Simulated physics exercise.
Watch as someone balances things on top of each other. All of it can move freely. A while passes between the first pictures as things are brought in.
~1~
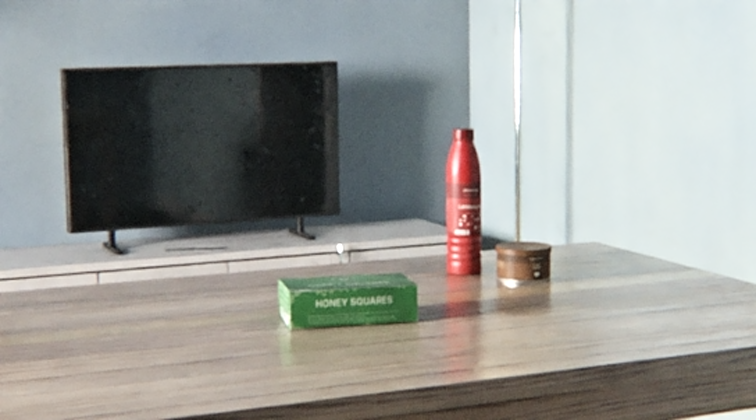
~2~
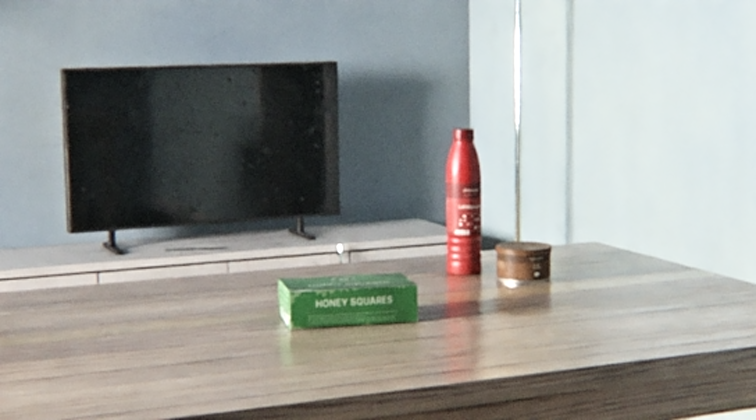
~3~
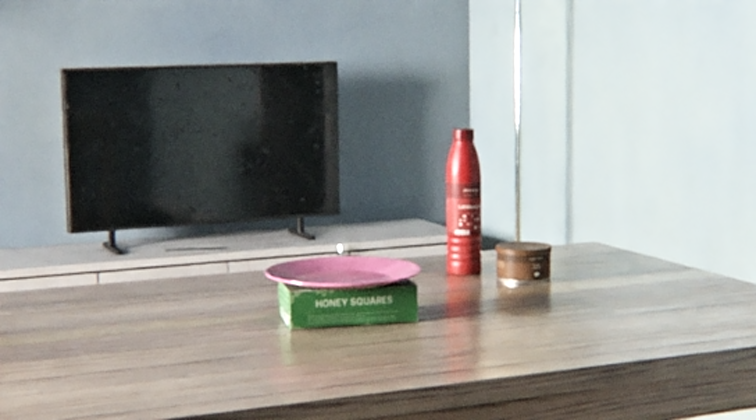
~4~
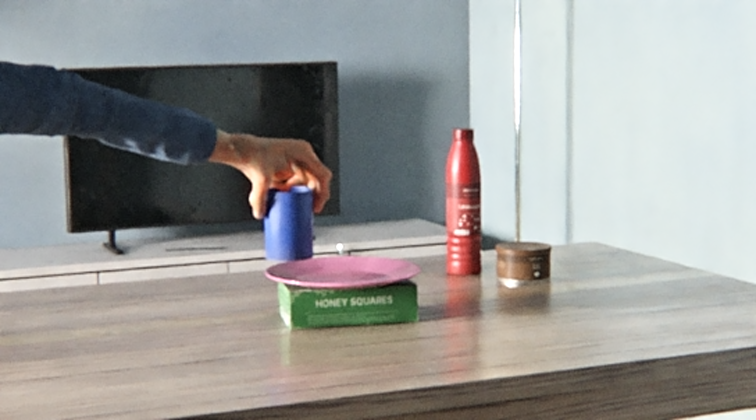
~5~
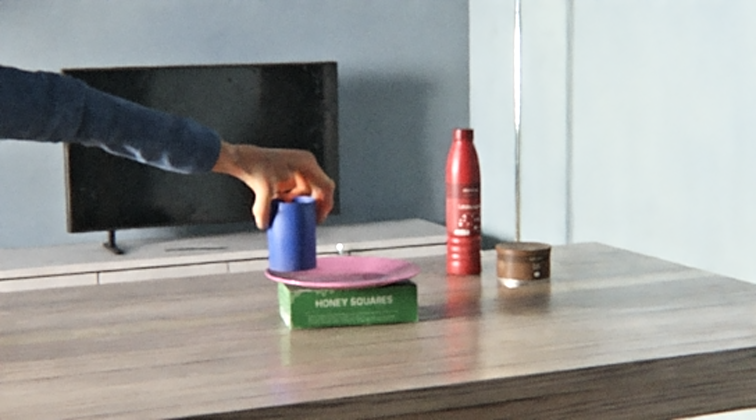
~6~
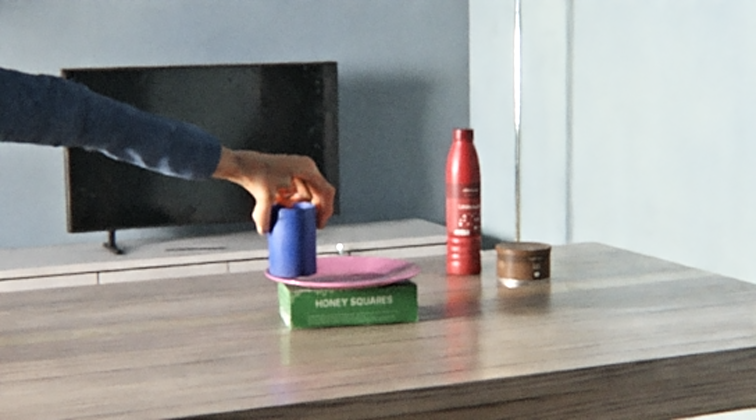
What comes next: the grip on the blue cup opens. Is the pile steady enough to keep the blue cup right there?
Yes: The pile bears the load.
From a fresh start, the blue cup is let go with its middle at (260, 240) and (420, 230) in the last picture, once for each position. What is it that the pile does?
First attempt - it comes down; second attempt - it comes down.
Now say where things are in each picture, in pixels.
In the first picture, the last thing is not in view yet; green packet (348, 300).
In the second picture, the last thing is not in view yet; red bottle (464, 201).
In the third picture, the last thing is not in view yet; green packet (348, 300).
In the fourth picture, still above its spot; blue cup (289, 223); red bottle (464, 201).
In the fifth picture, still above its spot; blue cup (293, 234); green packet (348, 300).
In the sixth picture, in place under the hand; blue cup (293, 240); red bottle (464, 201).
Then, 0.50 s past the last view, nothing moves.
Then, 1.30 s past the last view, blue cup resting near (293, 240).
Finally, all 5 still in place. Final places as the last picture's camera would see them, blue cup near (293, 240). The pile stays up.
